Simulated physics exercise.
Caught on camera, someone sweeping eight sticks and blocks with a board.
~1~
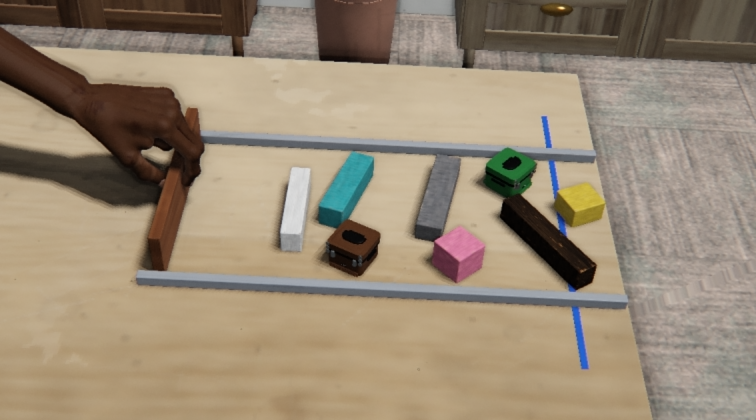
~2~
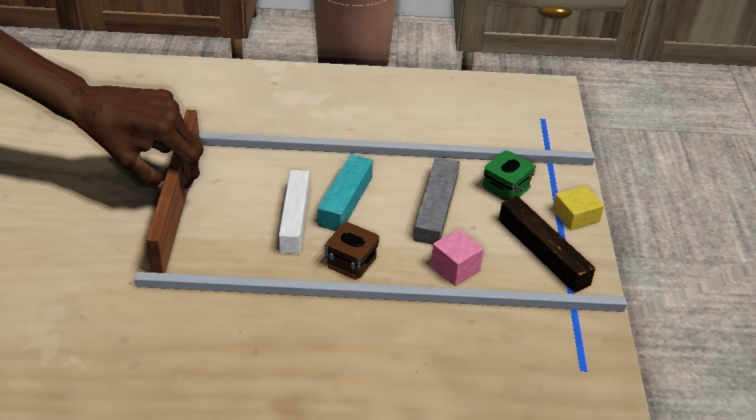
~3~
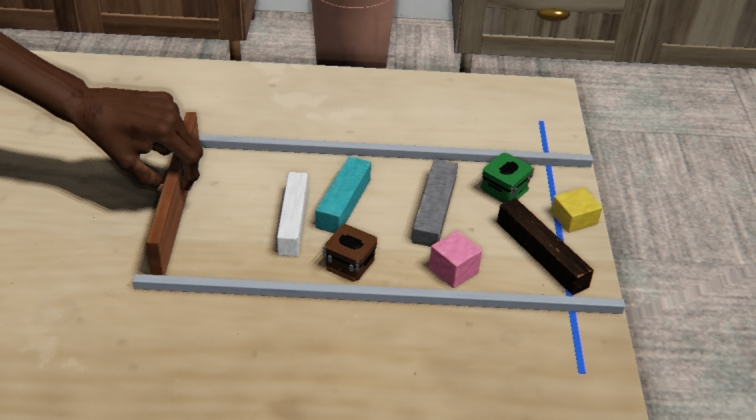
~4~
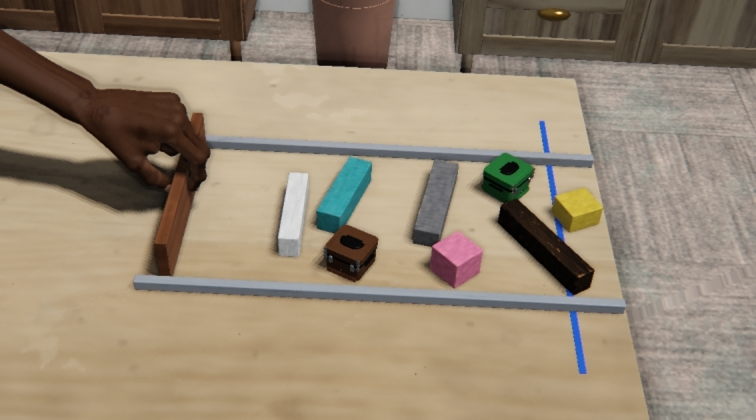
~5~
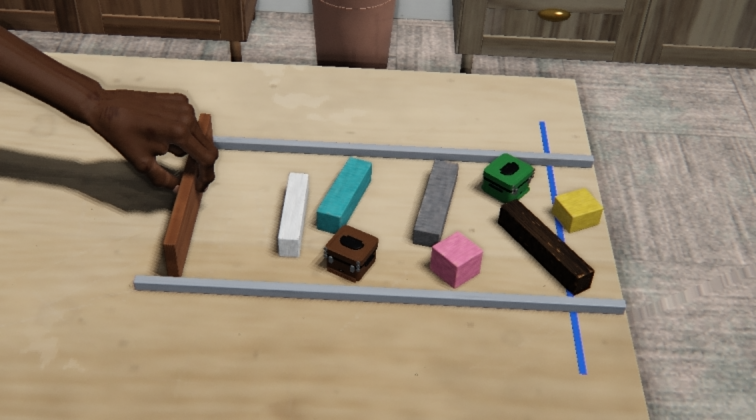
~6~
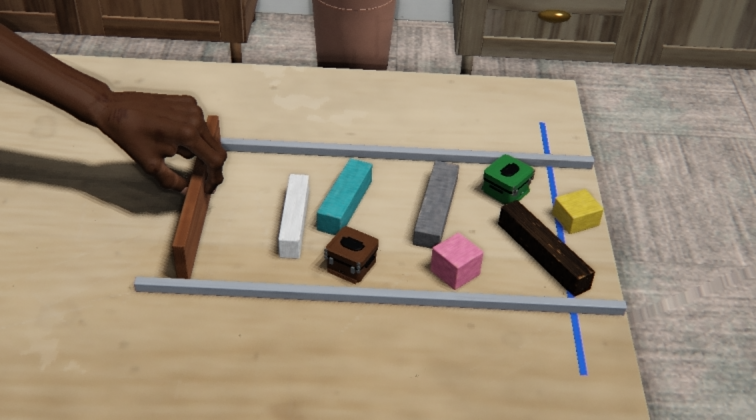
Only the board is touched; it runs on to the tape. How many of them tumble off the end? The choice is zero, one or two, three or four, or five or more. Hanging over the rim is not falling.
In the end the number that fall off is five or more.
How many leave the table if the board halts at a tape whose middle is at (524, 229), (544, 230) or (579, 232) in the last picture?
It would be 2, 3 and 6.
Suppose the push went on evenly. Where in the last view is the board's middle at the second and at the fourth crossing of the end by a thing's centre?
Near (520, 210) and (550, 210).
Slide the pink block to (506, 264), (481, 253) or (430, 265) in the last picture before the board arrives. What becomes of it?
In turn it tumbles off; remains up; goes over.
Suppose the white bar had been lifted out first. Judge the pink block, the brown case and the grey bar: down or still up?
The pink block drops off; the brown case stays on; the grey bar does not fall.
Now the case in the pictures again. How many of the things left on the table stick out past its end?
That would be 0.
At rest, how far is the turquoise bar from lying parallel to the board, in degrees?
Some 0 degrees.
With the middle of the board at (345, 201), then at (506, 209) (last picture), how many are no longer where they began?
The counts are 3 and 8.
Soon after, none off yet; yellow block at rest near (577, 211); black bar at rest near (545, 247); green case at rest near (507, 181).
Then, none off yet; yellow block moved about its own width near (607, 212); black bar moved a little near (585, 245); green case moved well along near (581, 182).
At rest, the number that fall off is five or more; fallen, grey bar, pink block, green case, black bar and yellow block.
